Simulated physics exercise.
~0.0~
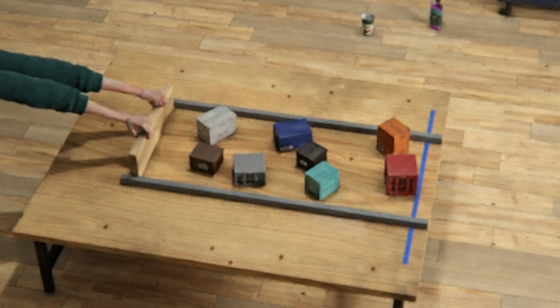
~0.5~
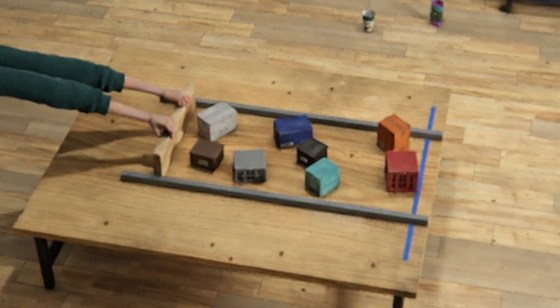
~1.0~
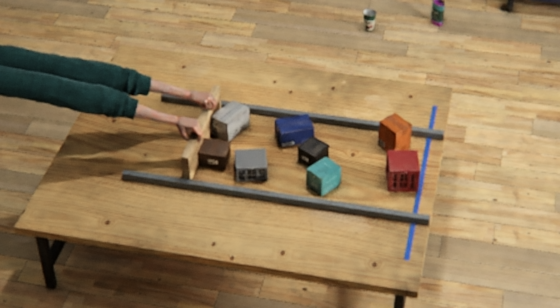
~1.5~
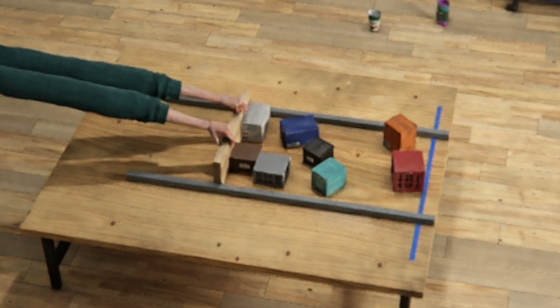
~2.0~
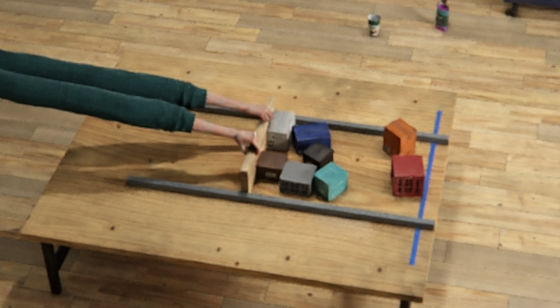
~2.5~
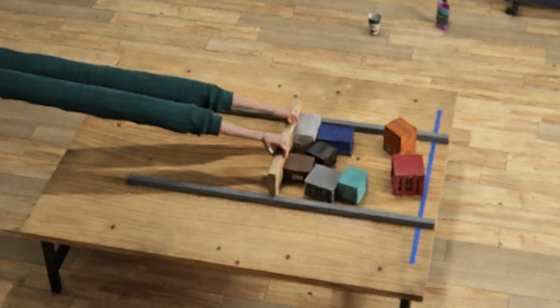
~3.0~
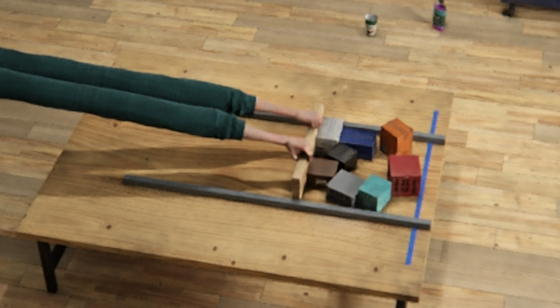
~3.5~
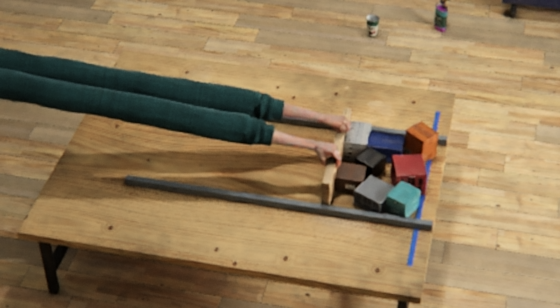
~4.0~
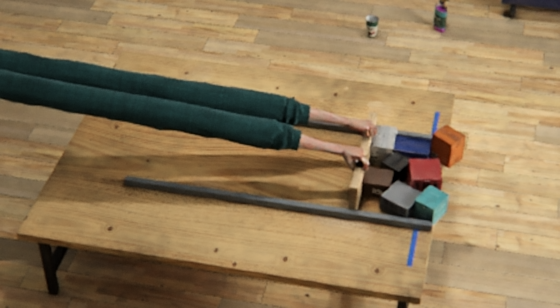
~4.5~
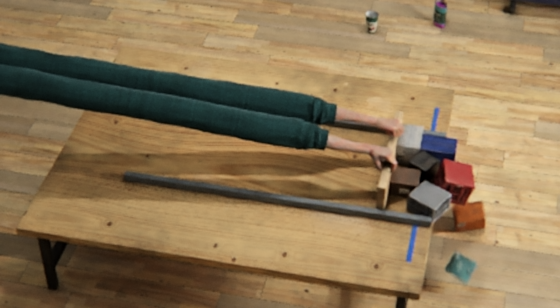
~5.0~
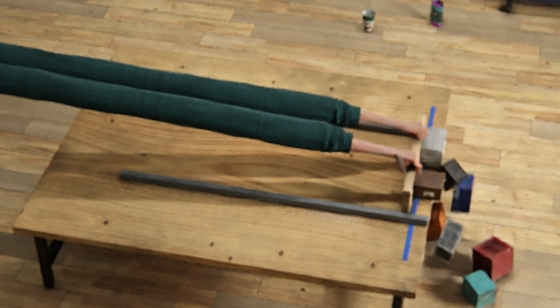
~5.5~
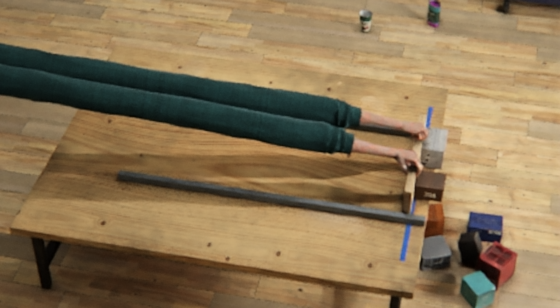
In this clip, two hands slide an upright wooden plank rightward across a table between dark rails, gathering a cluster of small boxes and pushing them past blue tape. Six boxes drop off the right edge onto the floor, while the white and brown ones stay perched beside the stopped plank.
